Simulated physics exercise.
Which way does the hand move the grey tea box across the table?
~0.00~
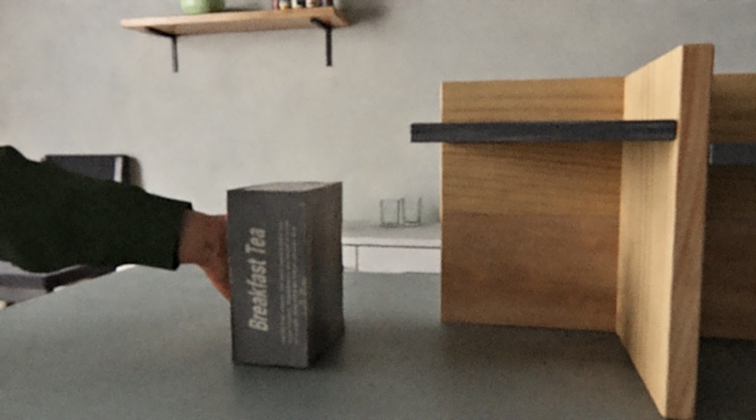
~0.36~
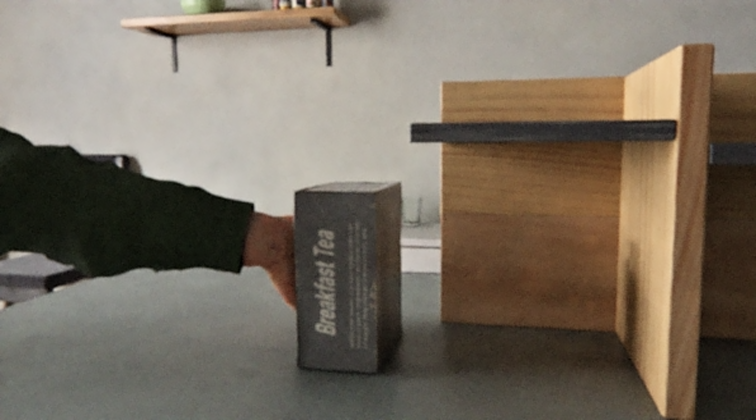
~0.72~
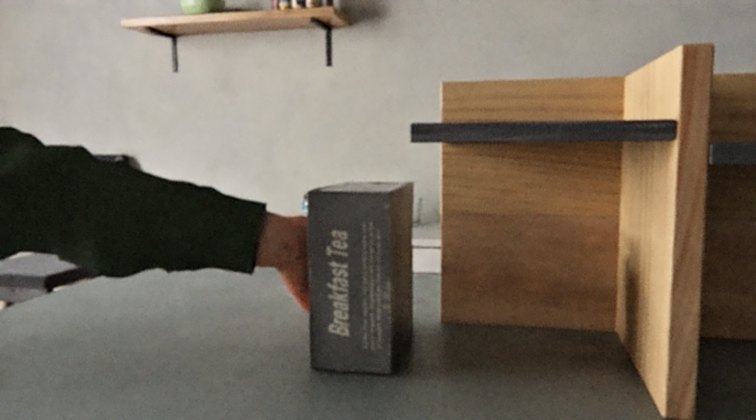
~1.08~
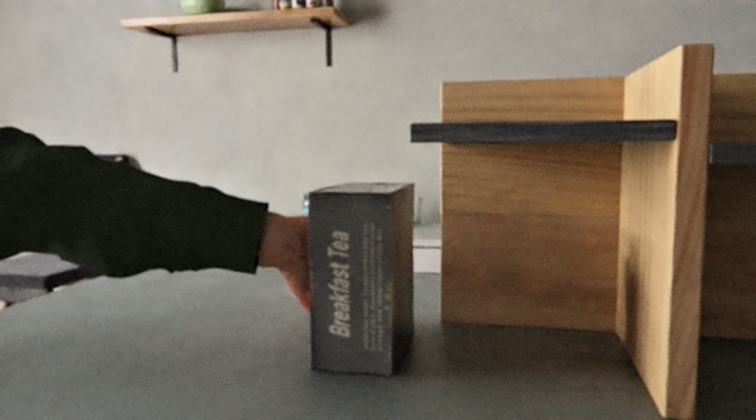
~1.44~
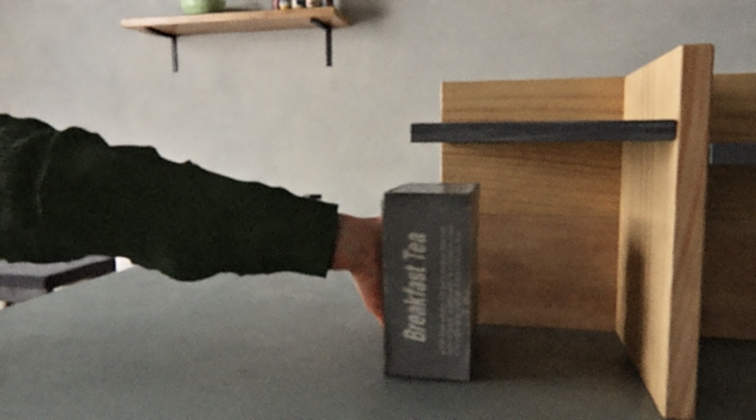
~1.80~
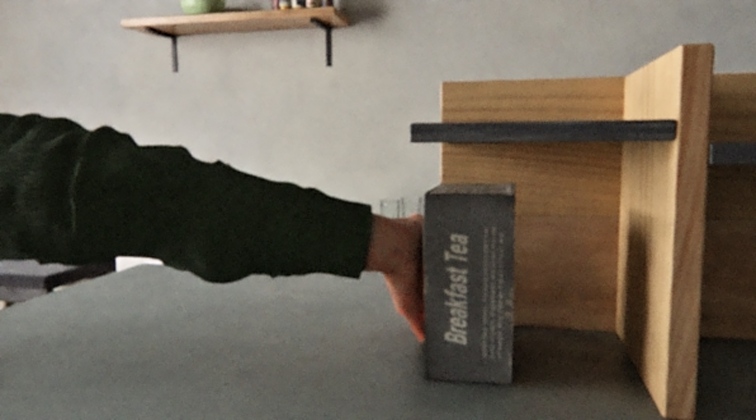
The hand slides the grey box to the right, toward the wooden rack.
